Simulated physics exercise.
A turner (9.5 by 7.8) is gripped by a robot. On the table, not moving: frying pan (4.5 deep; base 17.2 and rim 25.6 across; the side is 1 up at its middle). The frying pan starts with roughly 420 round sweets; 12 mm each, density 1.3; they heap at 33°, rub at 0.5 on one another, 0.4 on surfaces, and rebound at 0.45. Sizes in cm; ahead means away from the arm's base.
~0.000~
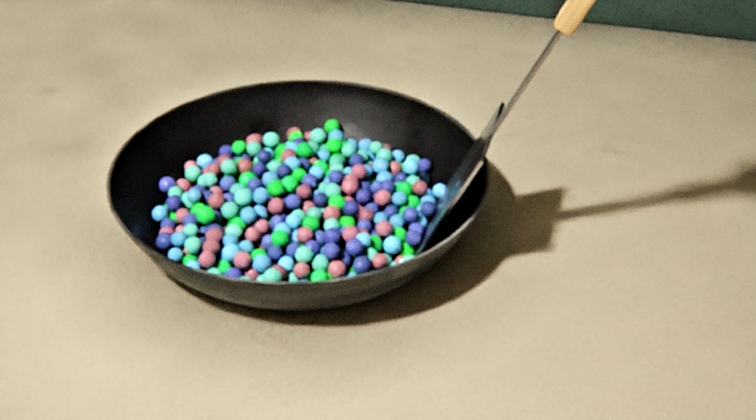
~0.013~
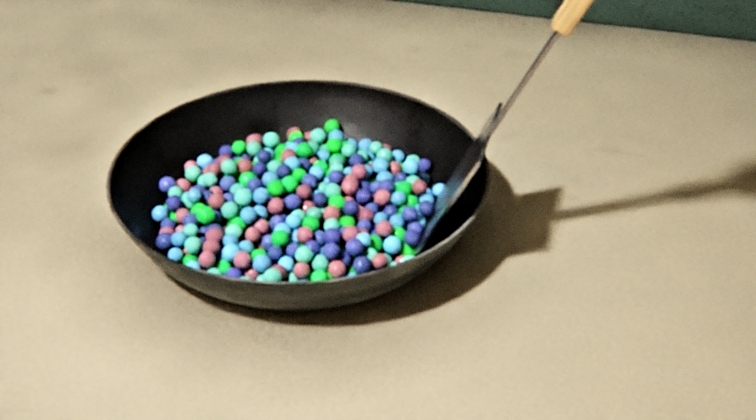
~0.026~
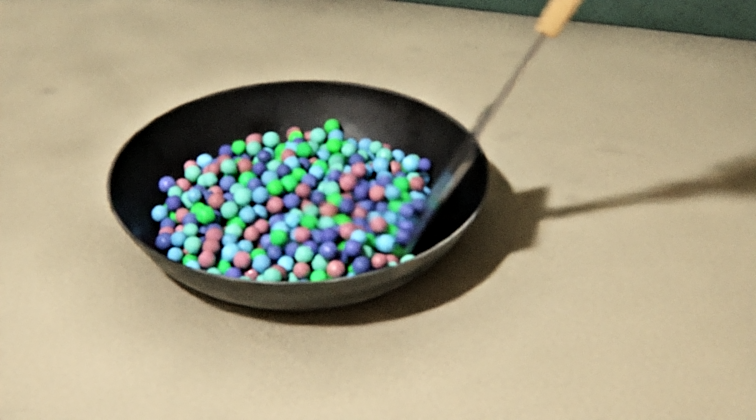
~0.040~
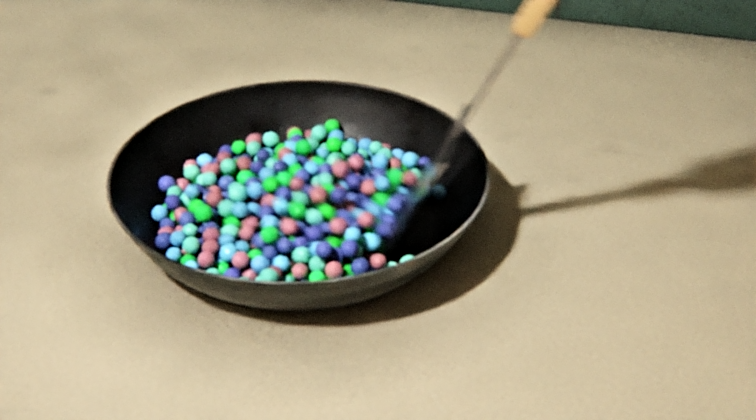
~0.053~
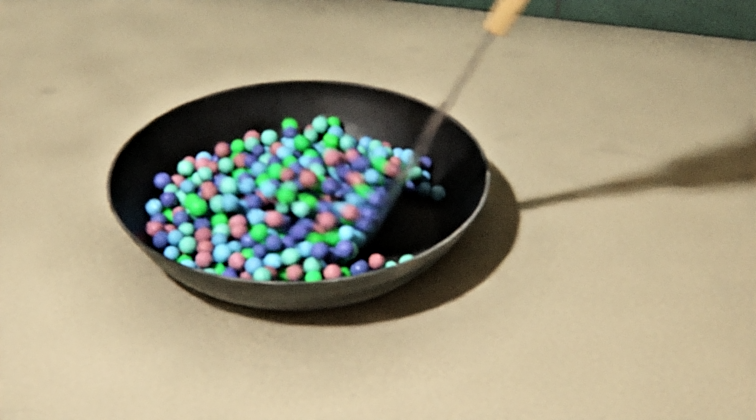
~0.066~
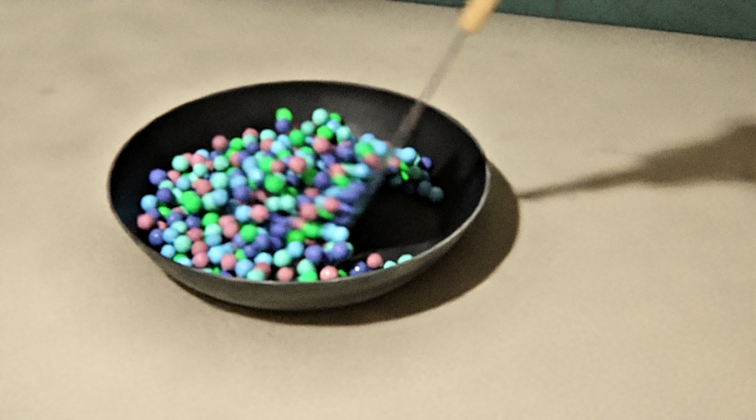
Colourful round sweets in a black frying pan being pushed leftward by a wooden-handled turner, baring the pan's dark right side.
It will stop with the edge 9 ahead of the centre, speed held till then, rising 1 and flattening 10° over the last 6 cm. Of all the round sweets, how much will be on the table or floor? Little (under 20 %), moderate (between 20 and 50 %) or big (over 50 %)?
Answer: Moderate; between 20 and 50 % of the round sweets finish on the table or floor.
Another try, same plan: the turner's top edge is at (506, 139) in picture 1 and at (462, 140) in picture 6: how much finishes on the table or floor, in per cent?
Some 10 per cent.
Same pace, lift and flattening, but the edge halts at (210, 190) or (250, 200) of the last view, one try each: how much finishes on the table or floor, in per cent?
Some 20 and 5 per cent.
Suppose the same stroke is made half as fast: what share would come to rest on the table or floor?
It would be near 15 per cent.
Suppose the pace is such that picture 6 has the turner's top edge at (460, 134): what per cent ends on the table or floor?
Some 10 per cent.
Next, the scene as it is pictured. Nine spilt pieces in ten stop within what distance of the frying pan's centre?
Roughly 40 cm.
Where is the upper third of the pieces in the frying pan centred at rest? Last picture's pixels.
Near (205, 195).
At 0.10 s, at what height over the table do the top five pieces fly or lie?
About 6 cm.
By 0.10 s, sloping 64°, highest piece 7 above the table; 416 in the frying pan.
By 0.13 s, sloping 61°, highest piece 7 above the table; 416 in the frying pan.
By 0.35 s, sloping 54°, highest piece 12 above the table; 273 in the frying pan, 71 on the table or floor, 72 on the blade or in flight.
By 1.40 s, sloping 54°, highest piece 4 above the table; 272 in the frying pan, 144 on the table or floor.
Final count, 272 in the frying pan, 144 on the table or floor. That is 35 % on the table or floor.
